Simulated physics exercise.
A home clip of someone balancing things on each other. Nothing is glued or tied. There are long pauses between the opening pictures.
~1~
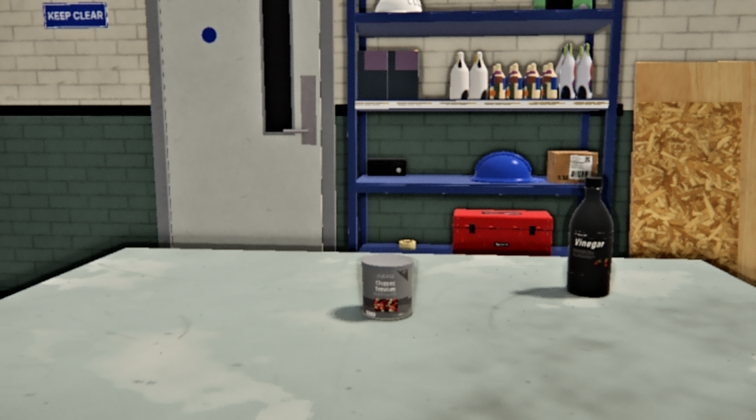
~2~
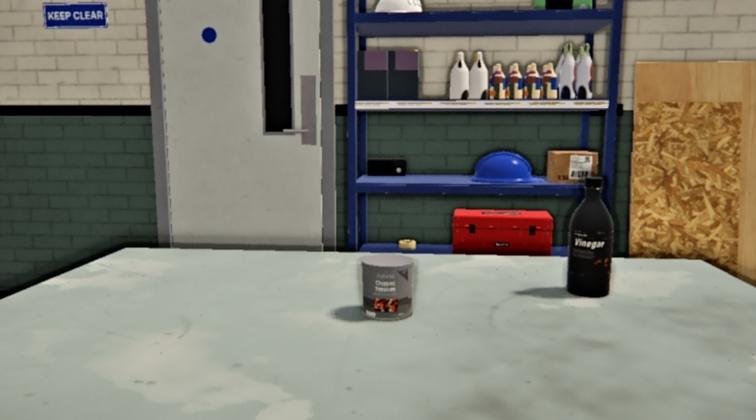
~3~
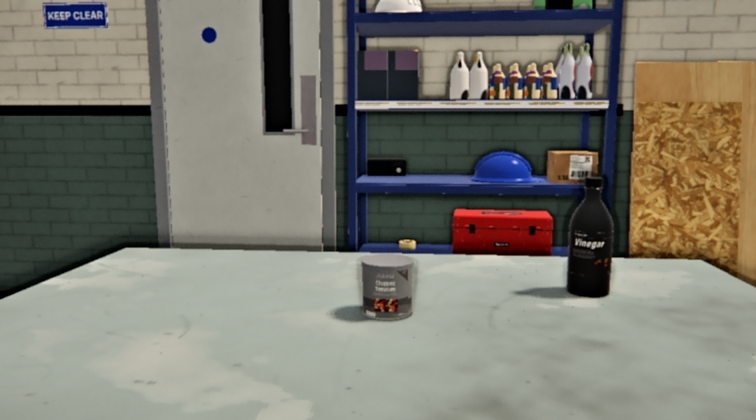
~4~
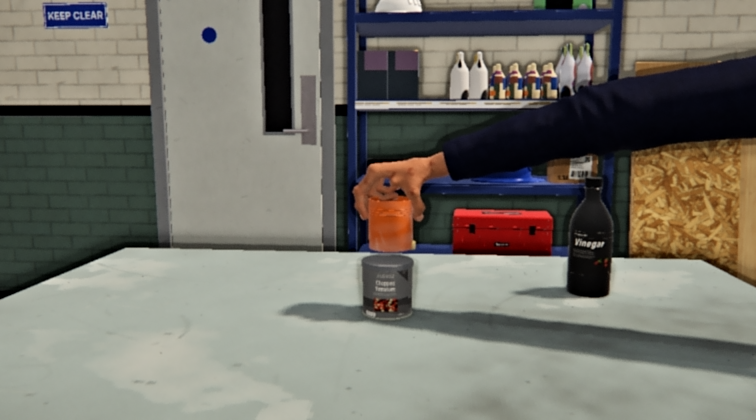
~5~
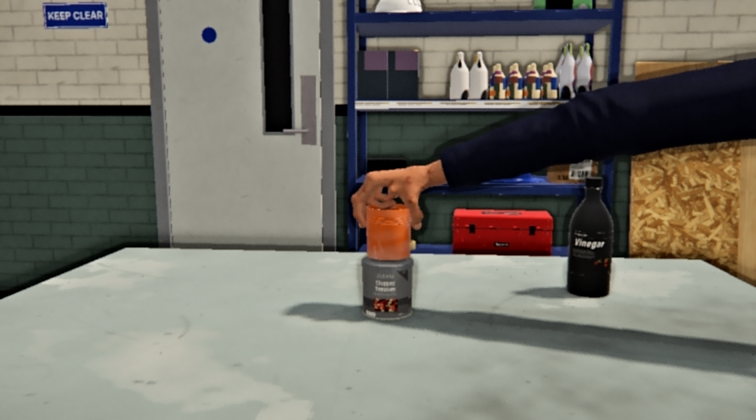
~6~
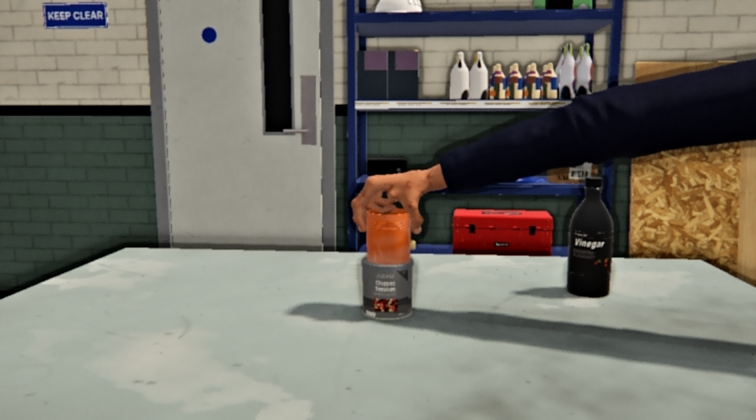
A hand lowers an orange cup onto a grey tin beside a black bottle.
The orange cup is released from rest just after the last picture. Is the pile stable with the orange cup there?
Here the pile keeps its balance.
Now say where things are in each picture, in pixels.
In the first picture, the last thing is not in view yet; black bottle (591, 236).
In the second picture, the last thing is not in view yet; black bottle (591, 236).
In the third picture, the last thing is not in view yet; black bottle (591, 236).
In the fourth picture, on its way; orange cup (391, 223); black bottle (591, 236).
In the fifth picture, on its way; orange cup (389, 231); black bottle (591, 236).
In the sixth picture, set down, still held; orange cup (389, 236); black bottle (591, 236).
Then, 0.20 s on from there, no change.
Then, 0.60 s on from there, orange cup resting near (389, 236).
In the end, all 3 unmoved. At the end, from the last picture's camera, orange cup near (389, 236). The pile stays up.
